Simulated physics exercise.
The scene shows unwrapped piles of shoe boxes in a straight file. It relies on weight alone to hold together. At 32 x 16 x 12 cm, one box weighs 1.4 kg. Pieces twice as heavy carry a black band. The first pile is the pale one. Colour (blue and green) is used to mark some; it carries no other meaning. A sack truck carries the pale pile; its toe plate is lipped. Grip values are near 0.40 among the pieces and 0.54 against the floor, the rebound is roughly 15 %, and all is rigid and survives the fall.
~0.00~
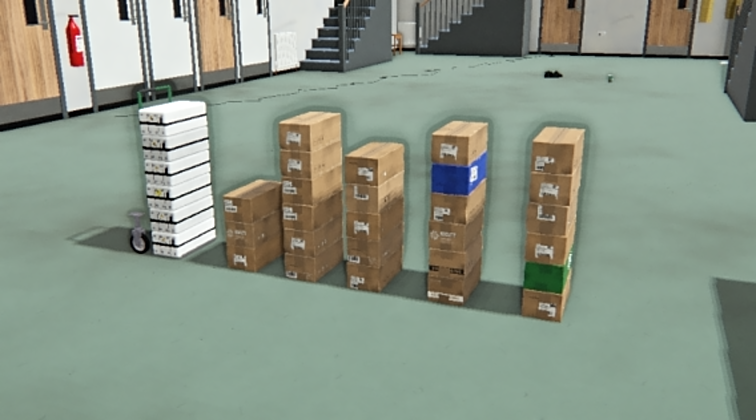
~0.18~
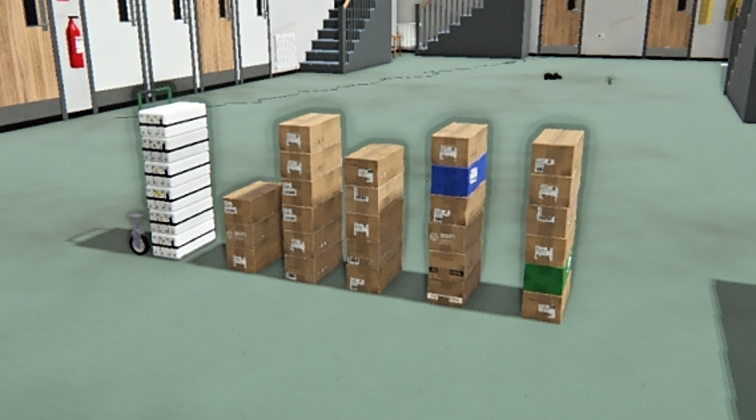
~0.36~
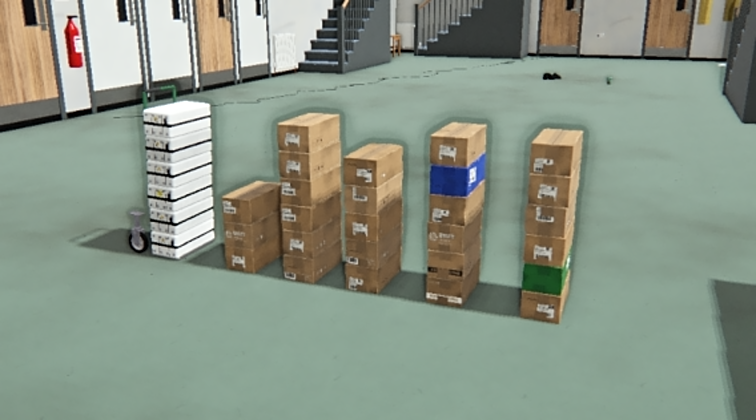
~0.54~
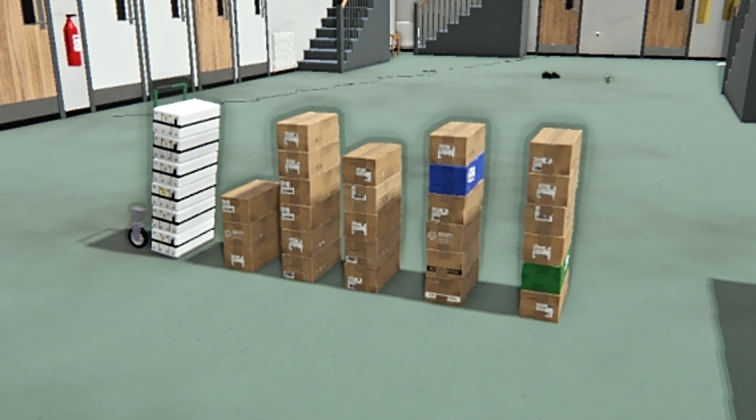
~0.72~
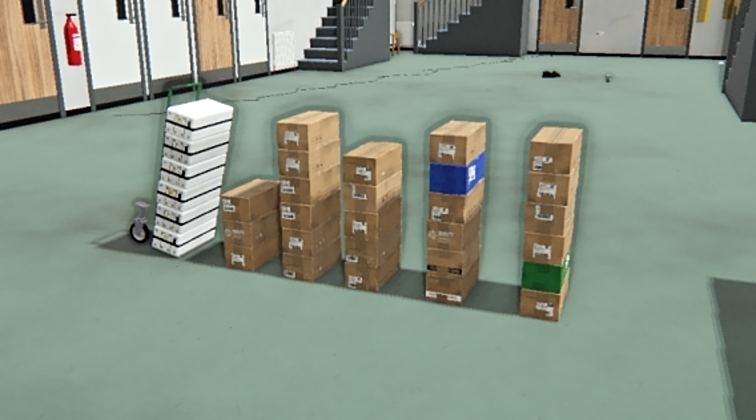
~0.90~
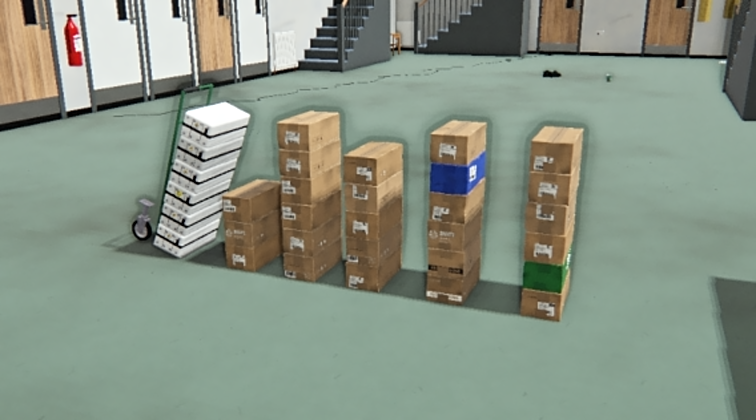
A sack truck stacked with white boxes standing upright, then leaning gradually right toward a still row of brown box piles.
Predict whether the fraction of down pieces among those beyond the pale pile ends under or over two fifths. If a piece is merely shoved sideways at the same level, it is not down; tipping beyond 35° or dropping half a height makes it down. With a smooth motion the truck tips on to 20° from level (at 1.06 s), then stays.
Under.
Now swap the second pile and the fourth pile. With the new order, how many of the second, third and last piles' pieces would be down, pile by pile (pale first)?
Then second 3, third 4, last 6.
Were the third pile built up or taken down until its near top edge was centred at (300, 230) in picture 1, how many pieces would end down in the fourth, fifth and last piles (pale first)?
Result: Fourth pile 5, fifth pile 6, last pile 6.
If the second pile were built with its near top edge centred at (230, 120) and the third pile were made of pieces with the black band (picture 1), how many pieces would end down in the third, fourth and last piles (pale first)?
Down by pile: Third 6, fourth 4, last 5.
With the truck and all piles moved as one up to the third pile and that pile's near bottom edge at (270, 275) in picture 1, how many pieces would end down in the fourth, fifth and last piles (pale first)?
Down per pile: Fourth 0, fifth 0, last 0.
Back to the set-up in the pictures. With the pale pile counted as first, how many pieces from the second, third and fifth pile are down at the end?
Pile by pile: Second 0, third 0, fifth 0.
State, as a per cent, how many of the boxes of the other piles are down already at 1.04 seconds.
0 %.
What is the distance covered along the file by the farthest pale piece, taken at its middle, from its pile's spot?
About 70 cm along the file.
By 1.04 s, 0 of the pale pile down; none of the 26 other boxes down.
By 1.24 s, 5 of the pale pile down; none of the 26 other boxes down, 2 disturbed.
By 1.62 s, 6 of the pale pile down; none of the 26 other boxes down, 9 disturbed.
When it is over (2.5 s), 6 of the pale pile down; none of the 26 other boxes down, 6 disturbed; green box unmoved; blue box unmoved. That is 0 per cent. In pixels of the last frame, middles, green box near (548, 263), blue box near (459, 170).
